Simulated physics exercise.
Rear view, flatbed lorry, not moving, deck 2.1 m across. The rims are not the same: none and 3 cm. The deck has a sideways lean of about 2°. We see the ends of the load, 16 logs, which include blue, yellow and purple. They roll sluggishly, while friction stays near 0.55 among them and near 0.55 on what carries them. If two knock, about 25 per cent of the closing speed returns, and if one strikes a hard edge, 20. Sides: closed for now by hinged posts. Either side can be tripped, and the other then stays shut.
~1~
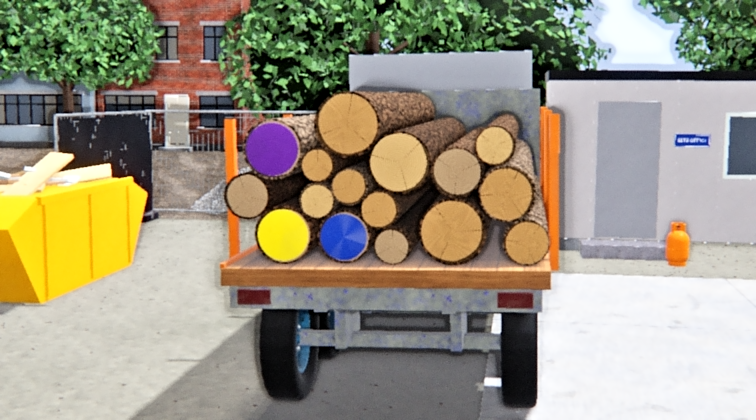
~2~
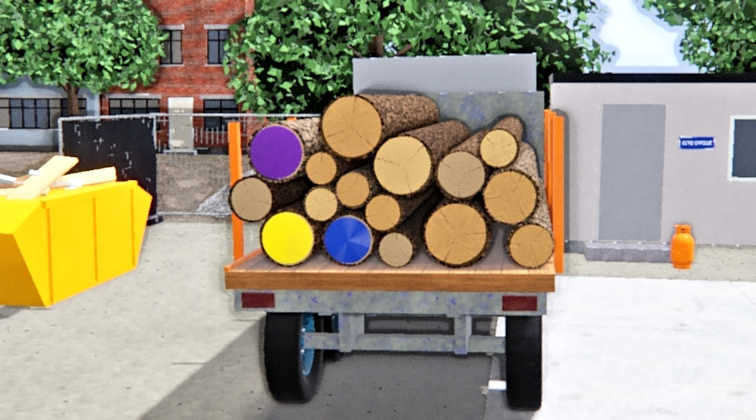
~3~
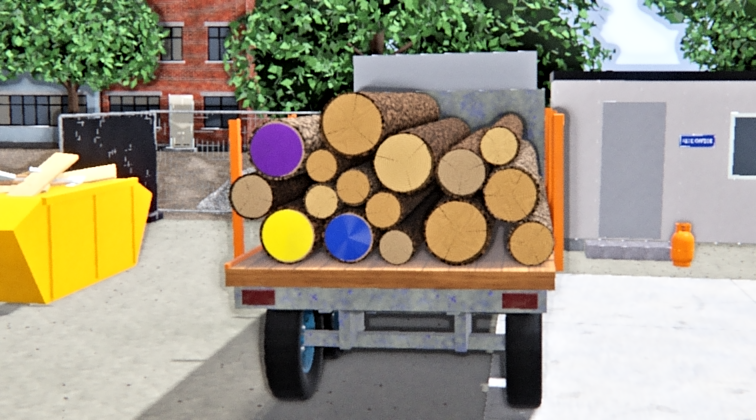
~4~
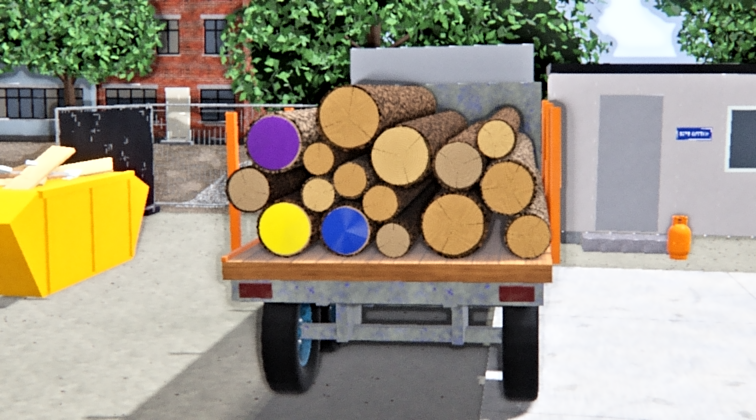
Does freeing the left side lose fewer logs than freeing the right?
No, the right side loses fewer.
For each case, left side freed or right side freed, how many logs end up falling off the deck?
Left case: 3. Right case: 0.
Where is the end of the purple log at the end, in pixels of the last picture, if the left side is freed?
Roughly at (178, 398).
With the left side gone, after 1.4 s, blue is on the deck, 80 cm from the left edge; yellow is on the deck, 25 cm from the left edge, rolling left; purple is dropping off the left side; 2 of 16 are off.
With the left side gone, finally, blue is on the deck, 75 cm from the left edge; yellow is on the deck, 15 cm from the left edge; purple is down on the left; 3 of 16 are off.
With the right side gone, after 0.7 s, blue is on the deck, 80 cm from the left edge; yellow is on the deck, 40 cm from the left edge; purple is up on others, 35 cm from the left edge; 0 of 16 are off.
With the right side gone, finally, blue is on the deck, 80 cm from the left edge; yellow is on the deck, 40 cm from the left edge; purple is up on others, 35 cm from the left edge; 0 of 16 are off.
